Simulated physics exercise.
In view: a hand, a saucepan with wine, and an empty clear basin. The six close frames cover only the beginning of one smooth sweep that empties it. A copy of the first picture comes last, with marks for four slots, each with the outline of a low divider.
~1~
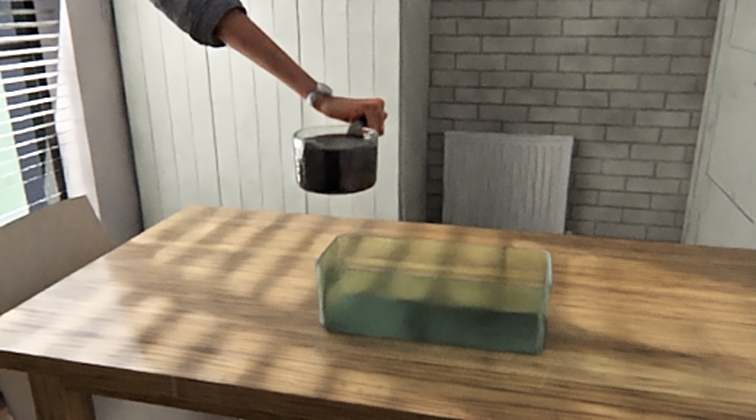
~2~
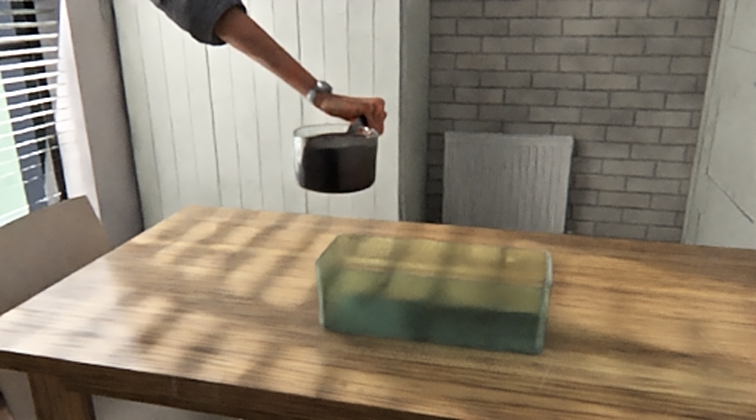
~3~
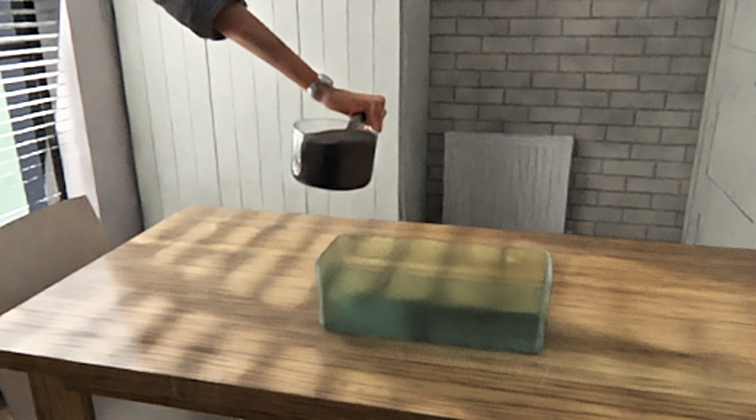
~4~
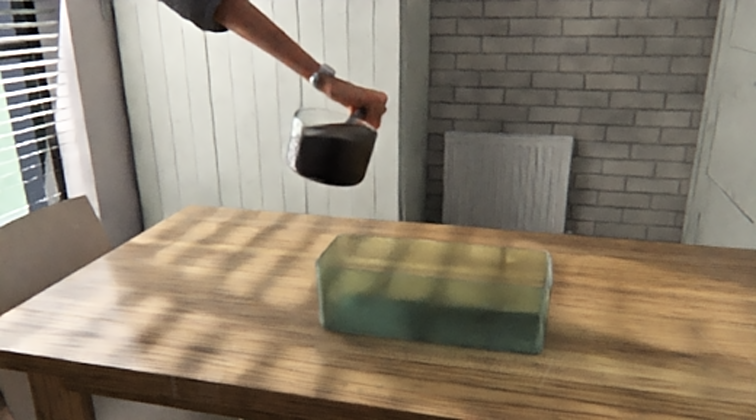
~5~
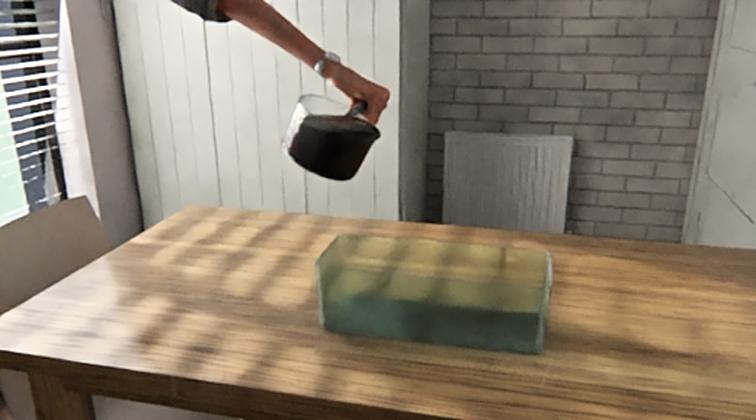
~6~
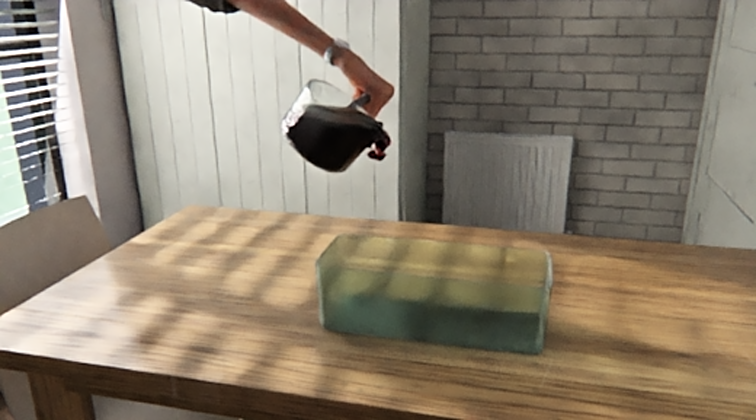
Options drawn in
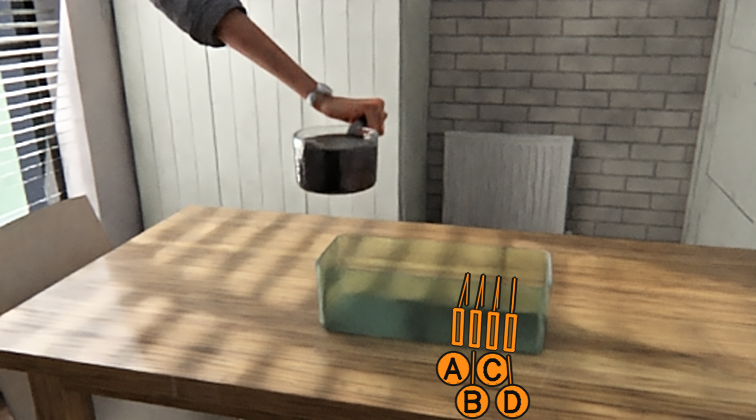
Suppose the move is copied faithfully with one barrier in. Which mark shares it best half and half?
I would pick slot A.
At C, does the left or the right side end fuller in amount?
The left one.
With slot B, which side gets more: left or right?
The left one.
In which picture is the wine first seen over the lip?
In picture 5.
On the marked copy, A at (456, 349); B at (473, 351); C at (491, 353); D at (508, 356).
For slot A, about 53 % ends left of the wall and 44 % right of it; 3 % is lost outside.
For slot B, about 82 % ends left of the wall and 9 % right of it; 9 % is lost outside.
For slot C, about 91 % ends left of the wall and 4 % right of it; 5 % is lost outside.
For slot D, about 88 % ends left of the wall and 6 % right of it; 6 % is lost outside.
